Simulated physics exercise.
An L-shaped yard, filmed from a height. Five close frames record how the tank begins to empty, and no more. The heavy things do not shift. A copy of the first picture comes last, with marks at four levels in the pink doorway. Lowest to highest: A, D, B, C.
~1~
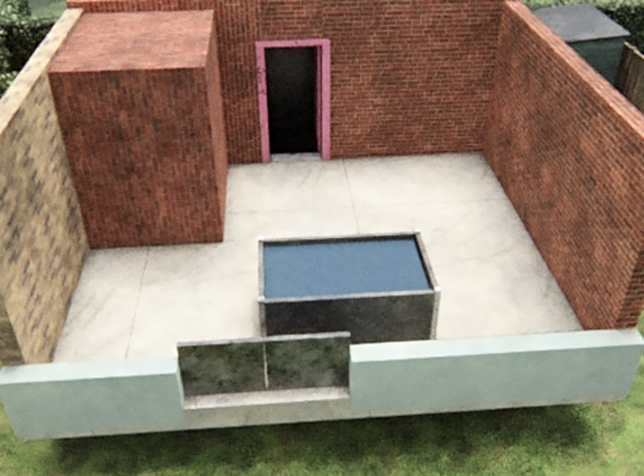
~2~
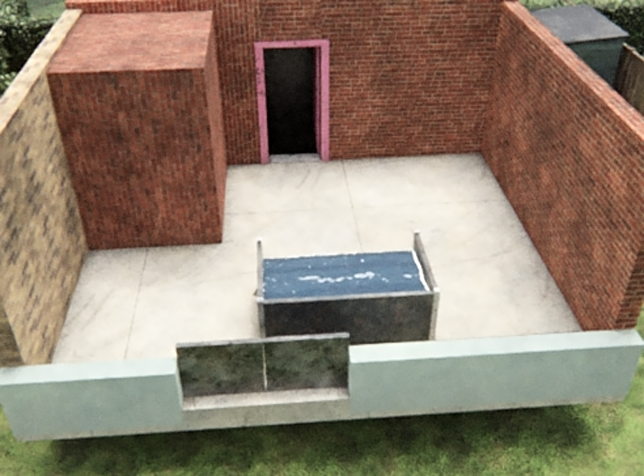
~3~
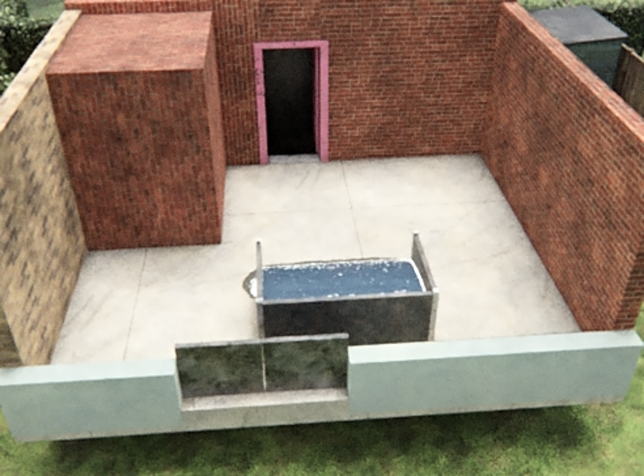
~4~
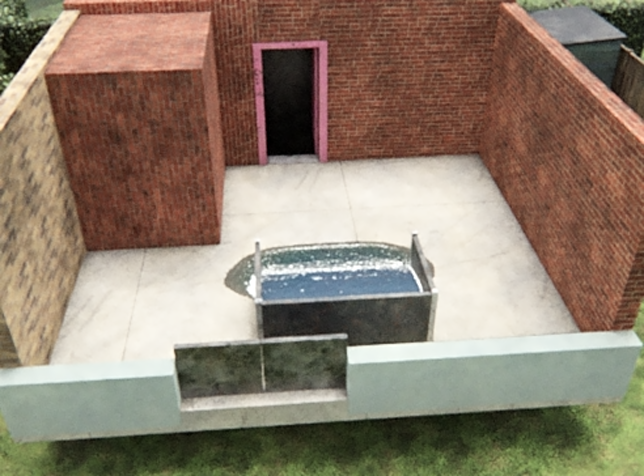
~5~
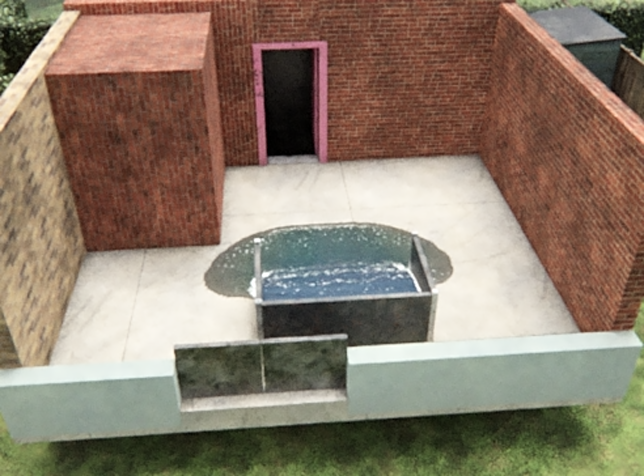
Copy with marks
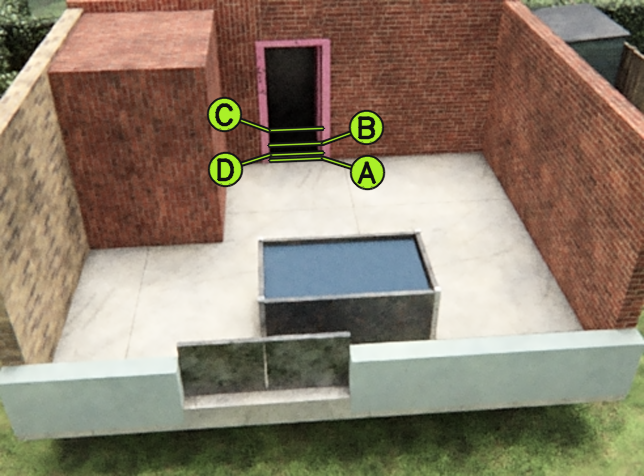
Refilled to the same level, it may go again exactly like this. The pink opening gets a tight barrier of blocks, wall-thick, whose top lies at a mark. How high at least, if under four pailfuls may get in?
The limit is B.
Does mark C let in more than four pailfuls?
No.
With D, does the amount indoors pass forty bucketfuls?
No, it does not.
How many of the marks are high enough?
Two of them.
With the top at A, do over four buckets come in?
Yes, that goes wrong.
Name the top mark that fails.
That would be D.
On the marked copy, A at (296, 159); B at (296, 144); C at (295, 129); D at (296, 153); from the bottom up A, D, B, C.
Choosing A, dozens of bucketfuls pour in.
Choosing B, a bucket or two gets in.
Choosing C, nothing gets over.
Choosing D, some 20 bucketfuls get in.
